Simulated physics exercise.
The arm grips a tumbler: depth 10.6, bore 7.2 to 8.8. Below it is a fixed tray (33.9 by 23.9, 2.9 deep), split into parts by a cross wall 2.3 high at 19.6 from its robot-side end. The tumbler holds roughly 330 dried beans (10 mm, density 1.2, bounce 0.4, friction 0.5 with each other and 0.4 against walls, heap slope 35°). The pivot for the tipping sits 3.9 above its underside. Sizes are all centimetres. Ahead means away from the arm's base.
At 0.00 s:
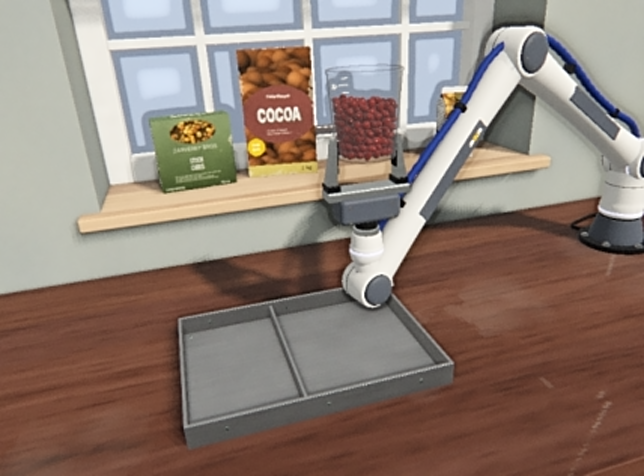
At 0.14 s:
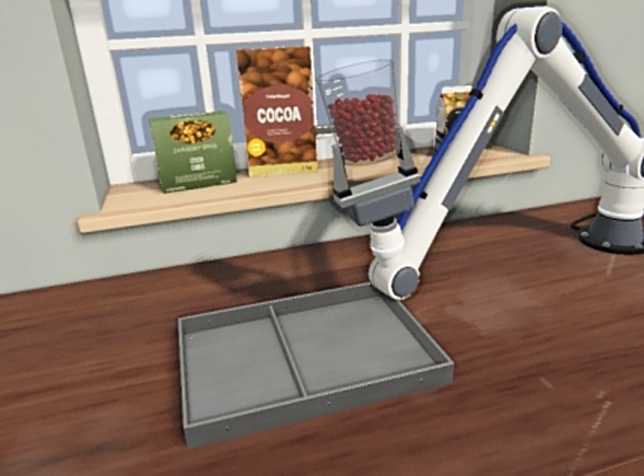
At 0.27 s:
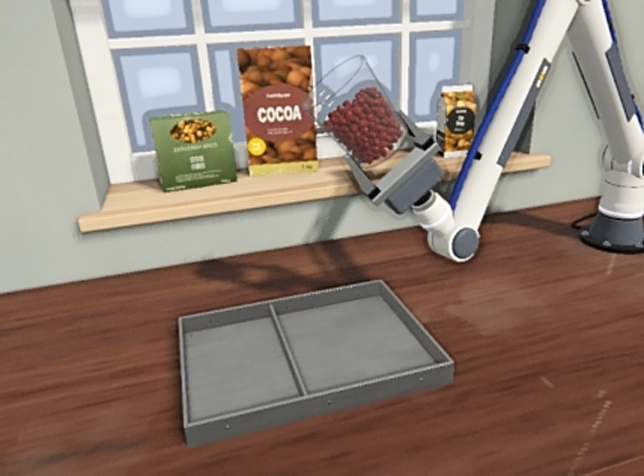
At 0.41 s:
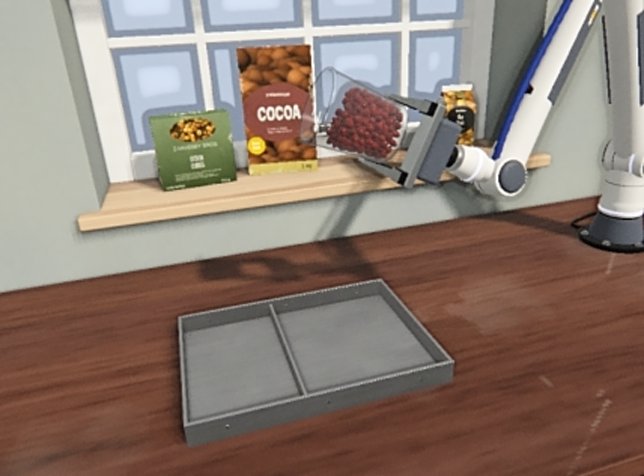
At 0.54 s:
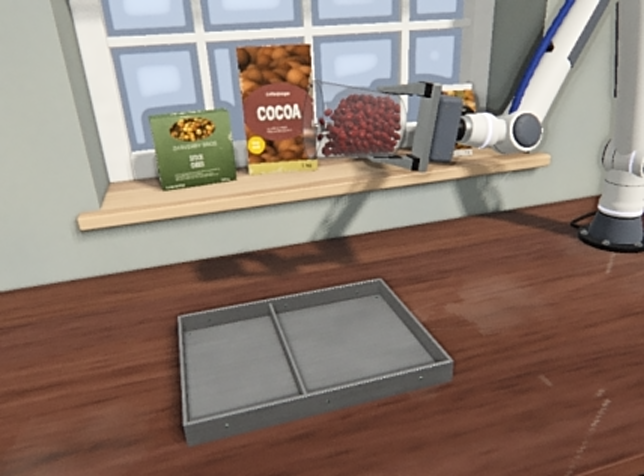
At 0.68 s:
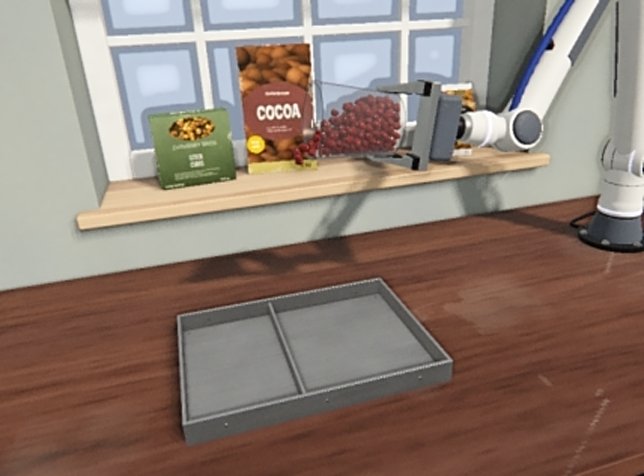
Robotic arm tilting a clear tumbler of red beans leftward onto its side above a divided grey tray, beans sliding toward the rim.
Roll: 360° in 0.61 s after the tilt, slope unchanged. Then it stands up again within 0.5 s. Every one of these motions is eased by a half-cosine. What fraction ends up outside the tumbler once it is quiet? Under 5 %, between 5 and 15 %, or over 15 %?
Over 15 %.
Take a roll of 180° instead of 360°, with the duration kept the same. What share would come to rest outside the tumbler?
Share: Close to 15 %.
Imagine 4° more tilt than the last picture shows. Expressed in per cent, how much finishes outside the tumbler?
Some 30 per cent.
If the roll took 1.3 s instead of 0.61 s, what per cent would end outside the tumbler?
I'd expect approximately 35 per cent then.
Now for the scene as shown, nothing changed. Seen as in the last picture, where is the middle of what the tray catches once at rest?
Near pixel (257, 363).
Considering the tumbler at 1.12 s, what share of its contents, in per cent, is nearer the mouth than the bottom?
My estimate is some 35 per cent.
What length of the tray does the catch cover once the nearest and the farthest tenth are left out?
Spread length: Approx. 18 cm.
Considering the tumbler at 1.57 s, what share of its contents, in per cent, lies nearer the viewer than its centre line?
My guess would be around 55 per cent.
After 1.12 s, tipped 82°, highest piece 36 above the table; 293 in the tumbler, 8 in the far-side part, 6 in the robot-side part, 21 in flight or on a rim.
After 1.57 s, tipped 34°, highest piece 37 above the table; 257 in the tumbler, 50 in the far-side part, 15 in the robot-side part, 6 in flight or on a rim.
After 1.99 s, upright, highest piece 38 above the table; 257 in the tumbler, 57 in the far-side part, 14 in the robot-side part.
After 2.69 s, upright, highest piece 38 above the table; 257 in the tumbler, 57 in the far-side part, 14 in the robot-side part.
In the end, 257 in the tumbler, 57 in the far-side part, 14 in the robot-side part. That is 22 % outside the tumbler.
